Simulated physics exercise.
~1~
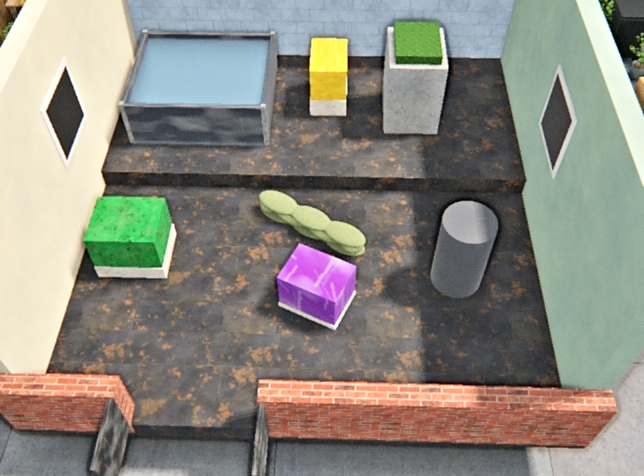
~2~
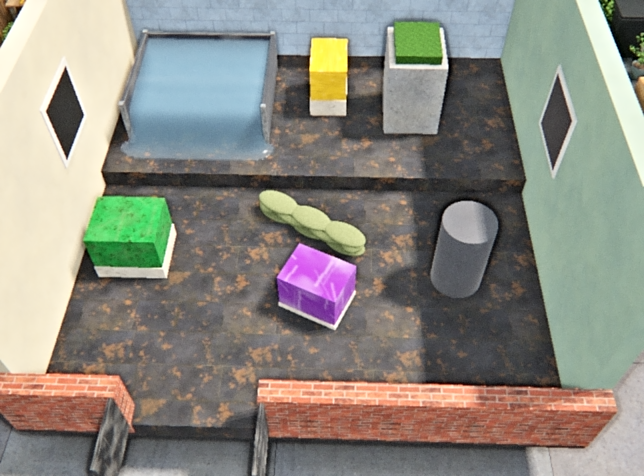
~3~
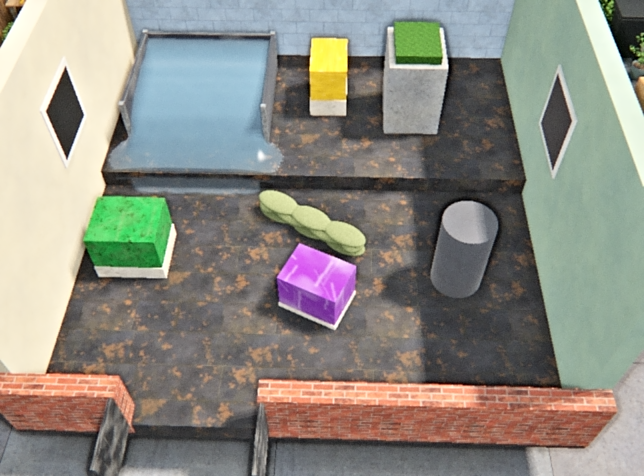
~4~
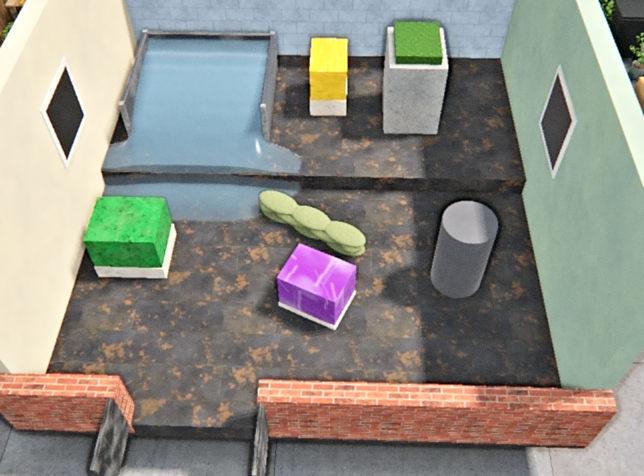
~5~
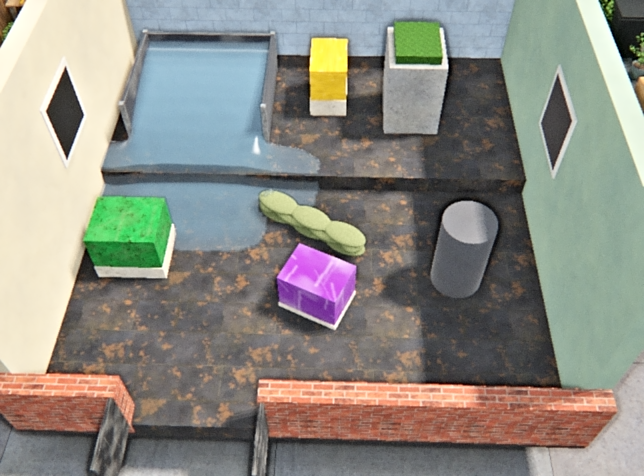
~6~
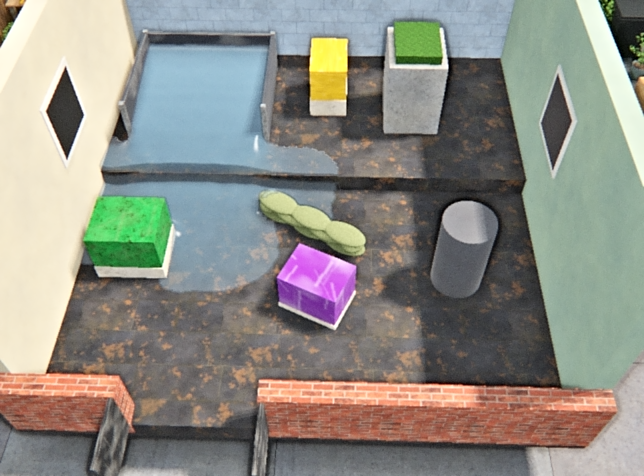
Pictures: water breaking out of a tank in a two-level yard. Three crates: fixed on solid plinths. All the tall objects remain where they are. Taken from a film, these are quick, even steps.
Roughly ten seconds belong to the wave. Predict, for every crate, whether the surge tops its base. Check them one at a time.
At the end, purple crate: Doused; green crate: Doused; yellow crate: Clear.
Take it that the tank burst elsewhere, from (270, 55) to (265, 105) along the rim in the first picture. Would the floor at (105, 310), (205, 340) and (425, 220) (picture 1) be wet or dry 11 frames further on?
Point one: Not reached. Point two: Not reached. Point three: Reached.
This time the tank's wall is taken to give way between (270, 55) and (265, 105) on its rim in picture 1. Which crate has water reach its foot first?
The yellow-painted one.
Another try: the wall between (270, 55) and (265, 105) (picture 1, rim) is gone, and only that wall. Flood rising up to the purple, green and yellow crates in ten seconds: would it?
I'd expect the purple crate goes wet, the green crate remains untouched, and the yellow crate goes wet.
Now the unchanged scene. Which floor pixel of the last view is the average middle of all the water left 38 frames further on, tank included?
Close to (277, 261).
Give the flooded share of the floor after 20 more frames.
It should be close to 60 %.
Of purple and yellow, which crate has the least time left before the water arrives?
The purple-painted one, I say.
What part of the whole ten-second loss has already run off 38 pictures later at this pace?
Working it through, I arrive at 80 per cent.
A moment on, water covers 35 % of the floor; the purple crate water round its plinth, the green crate water round its plinth, the yellow crate not reached.
Next, water covers 45 % of the floor; the purple crate water round its plinth, the green crate water round its plinth, the yellow crate not reached.
Then, water covers 60 % of the floor; the purple crate water round its plinth, the green crate water round its plinth, the yellow crate not reached.
Later, water covers 65 % of the floor; the purple crate water round its plinth, the green crate water round its plinth, the yellow crate not reached.
In the end, water covers 65 % of the floor; the purple crate was topped, the green crate was topped, the yellow crate stayed above the water.
